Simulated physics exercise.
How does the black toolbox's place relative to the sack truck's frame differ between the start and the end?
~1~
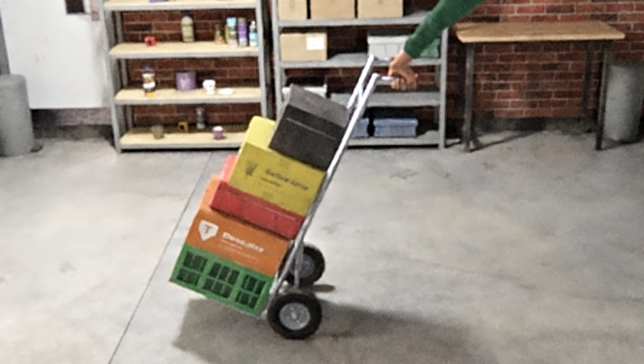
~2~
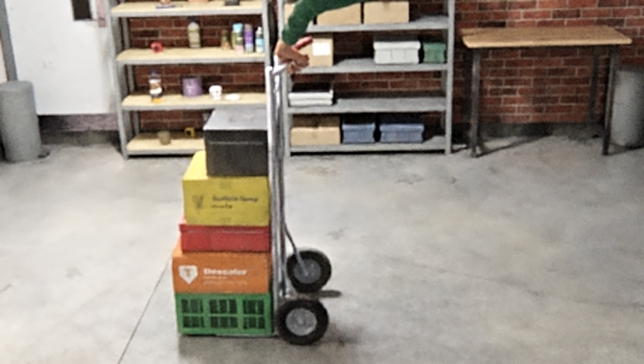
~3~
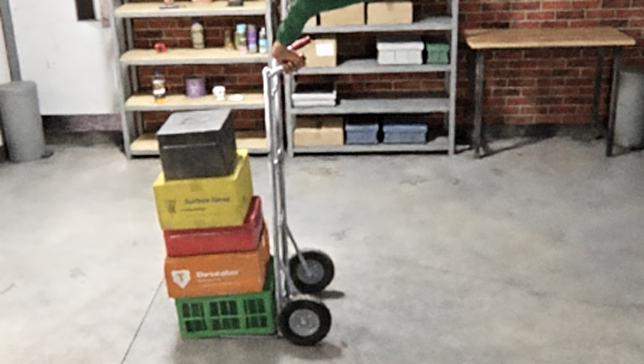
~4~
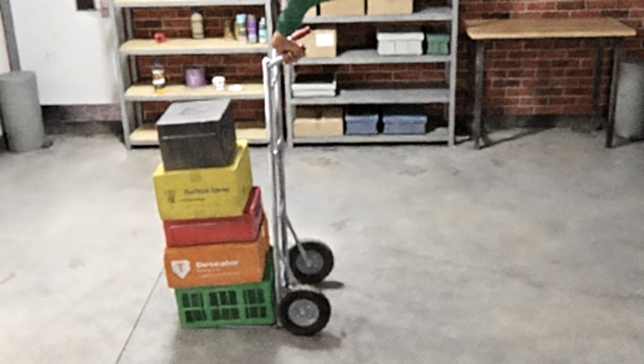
At the start the black toolbox rests against the tilted frame near the handle. At the end it sits further left, still on top of the yellow parcel but with a clear gap between it and the upright frame.
At first, a hand in a green sleeve holds a sack truck tilted back to the right, with a green crate, an orange box, a red toolbox, a yellow parcel and a black toolbox stacked against its frame. The truck then swings upright, and its load comes level. Next, the upper items slide left, away from the uprights, with the black toolbox and yellow parcel shifting clearly. The green crate stays at the bottom, close to the frame. Finally, the truck stands still with the hand on top, and the stack leans out to the left without toppling.
